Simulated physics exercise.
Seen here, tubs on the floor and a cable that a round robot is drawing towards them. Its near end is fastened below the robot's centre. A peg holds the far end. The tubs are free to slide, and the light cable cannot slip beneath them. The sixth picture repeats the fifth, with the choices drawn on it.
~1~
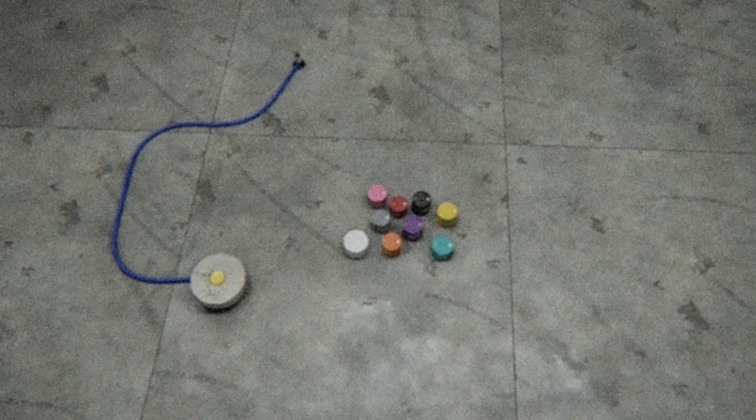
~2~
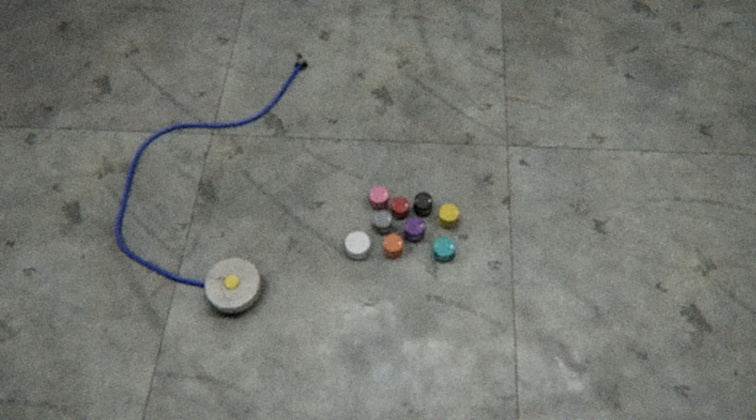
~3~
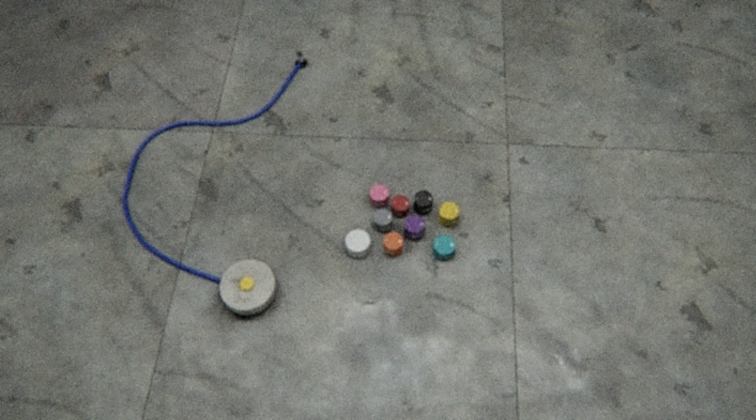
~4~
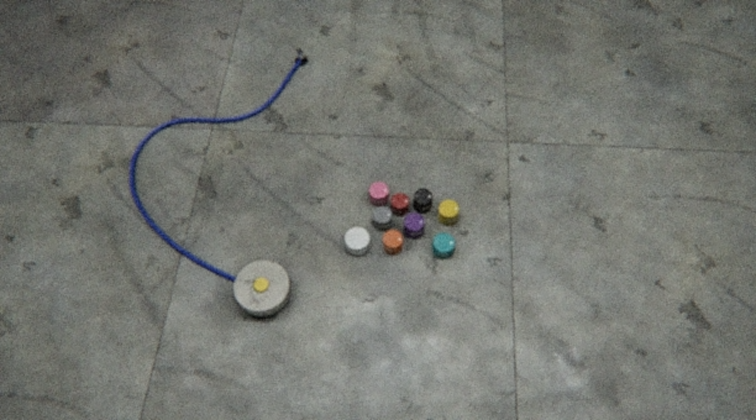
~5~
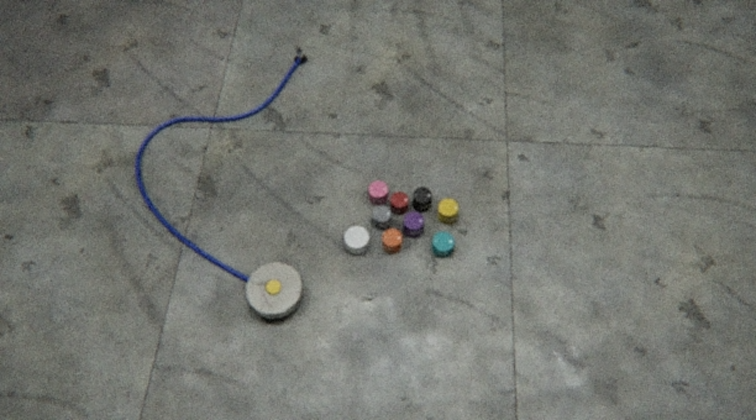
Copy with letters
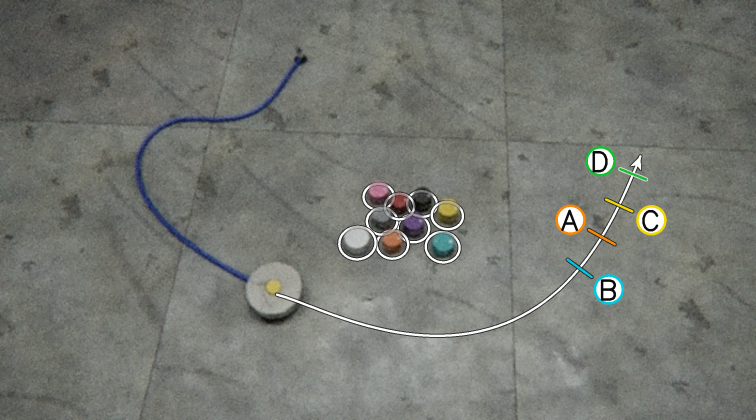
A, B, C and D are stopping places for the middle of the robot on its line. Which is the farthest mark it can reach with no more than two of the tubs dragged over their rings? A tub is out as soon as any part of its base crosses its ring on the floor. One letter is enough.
B.
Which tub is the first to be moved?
The white tub.
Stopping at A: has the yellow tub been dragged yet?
No.
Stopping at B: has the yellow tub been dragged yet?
No.
On the marked copy, A at (602, 237); B at (580, 268); C at (619, 205); D at (633, 174); the route from (277, 295) via (522, 316) to (641, 156).
Following B. Soon after the start, robot (387, 327).
Later, robot (507, 320).
In the end, robot (582, 264); white tub (361, 237); none over the rings.
As for the rest, A has five over the rings; C has seven over the rings; D has nine over the rings.
